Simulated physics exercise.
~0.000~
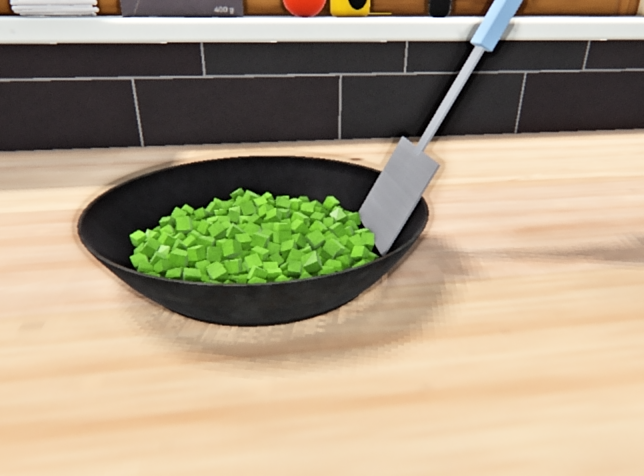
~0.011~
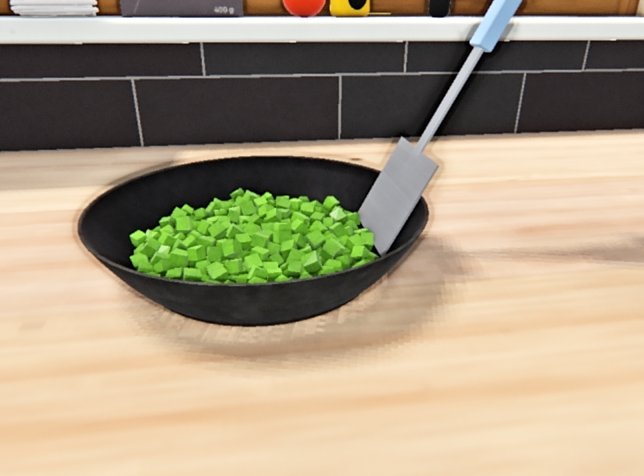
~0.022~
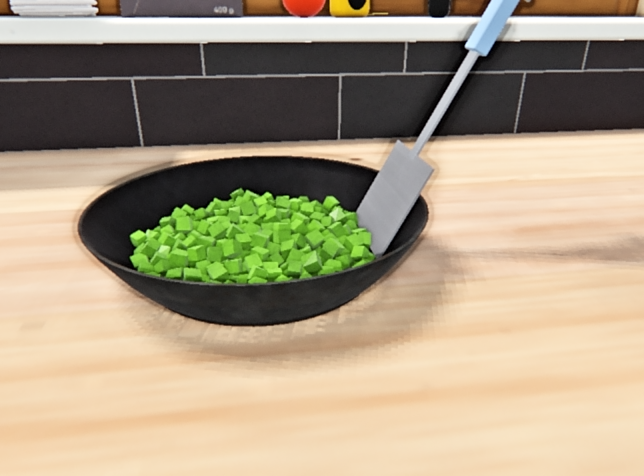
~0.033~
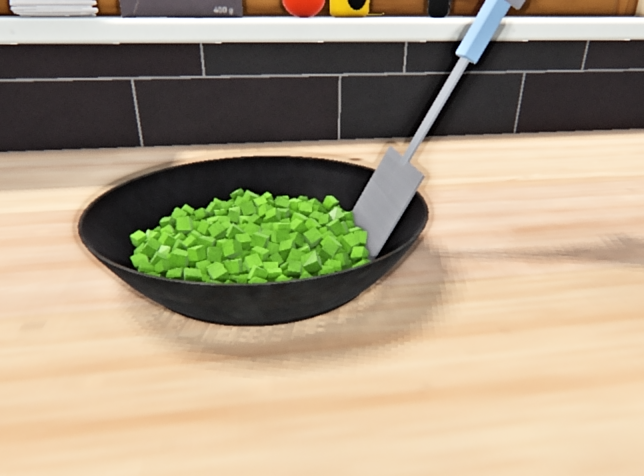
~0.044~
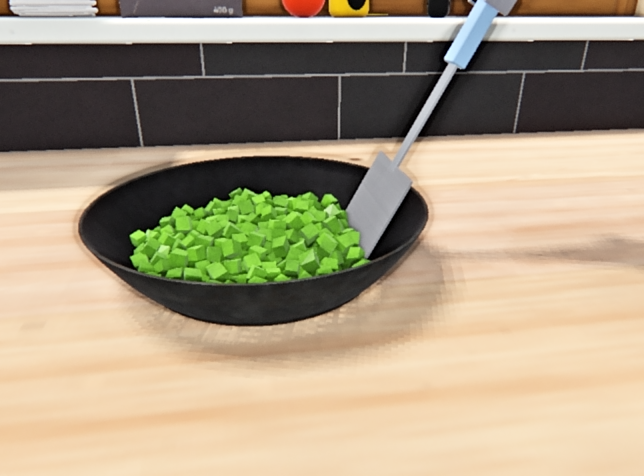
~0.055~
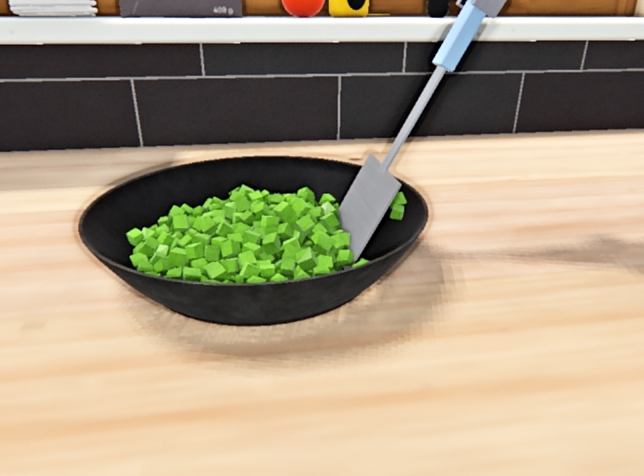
An arm moves a spatula slowly left through green cubes in a still black pan.
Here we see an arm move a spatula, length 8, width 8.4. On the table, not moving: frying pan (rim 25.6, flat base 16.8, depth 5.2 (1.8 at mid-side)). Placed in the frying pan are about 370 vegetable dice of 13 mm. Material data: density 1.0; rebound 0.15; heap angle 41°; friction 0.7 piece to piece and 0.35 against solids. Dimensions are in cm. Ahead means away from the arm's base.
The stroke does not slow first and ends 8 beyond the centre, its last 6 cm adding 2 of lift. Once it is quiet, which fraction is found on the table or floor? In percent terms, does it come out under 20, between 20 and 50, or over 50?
It comes out between 20 and 50 %.
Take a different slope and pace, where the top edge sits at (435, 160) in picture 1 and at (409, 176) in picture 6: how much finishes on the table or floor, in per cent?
About 15 per cent.
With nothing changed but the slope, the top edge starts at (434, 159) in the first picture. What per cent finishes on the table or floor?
About 25 per cent.
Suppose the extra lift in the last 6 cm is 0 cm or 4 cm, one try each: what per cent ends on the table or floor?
Roughly 30 per cent, then 30 per cent.
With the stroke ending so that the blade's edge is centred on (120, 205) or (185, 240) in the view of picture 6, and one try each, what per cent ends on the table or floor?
Around 50 per cent for the first try and 15 per cent for the second.
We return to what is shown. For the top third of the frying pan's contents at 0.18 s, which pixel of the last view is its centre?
I'd put it somewhere near (152, 211).
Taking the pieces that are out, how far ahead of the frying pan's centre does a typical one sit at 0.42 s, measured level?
Roughly 18 cm.
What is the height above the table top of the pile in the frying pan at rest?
Near 6.5 centimetres high.
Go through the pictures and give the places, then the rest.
In the first picture, spatula top edge at (420, 149), sloping 62°; upper third of the load around (259, 230), from x 140 to 370, top at y 195; 372 in the frying pan.
In the second picture, spatula top edge at (419, 150), sloping 62°; upper third of the load around (259, 230), from x 140 to 370, top at y 195.
In the third picture, spatula top edge at (415, 153), sloping 62°; upper third of the load around (261, 231), from x 140 to 370, top at y 195.
In the fourth picture, spatula top edge at (406, 159), sloping 62°; upper third of the load around (264, 230), from x 140 to 370, top at y 195.
In the fifth picture, spatula top edge at (395, 165), sloping 62°; upper third of the load around (265, 229), from x 140 to 375, top at y 195.
In the sixth picture, spatula top edge at (384, 167), sloping 62°; upper third of the load around (262, 224), from x 135 to 395, top at y 195; 372 in the frying pan.
By 0.12 s, sloping 62°, highest piece 17 above the table; 370 in the frying pan, 2 on the blade or in flight.
By 0.18 s, sloping 62°, highest piece 26 above the table; 368 in the frying pan, 4 on the blade or in flight.
By 0.42 s, sloping 62°, highest piece 26 above the table; 240 in the frying pan, 104 on the table or floor, 28 on the blade or in flight.
By 1.47 s, sloping 62°, highest piece 6 above the table; 240 in the frying pan, 132 on the table or floor.
Final count, 240 in the frying pan, 132 on the table or floor. That is 35 % on the table or floor.
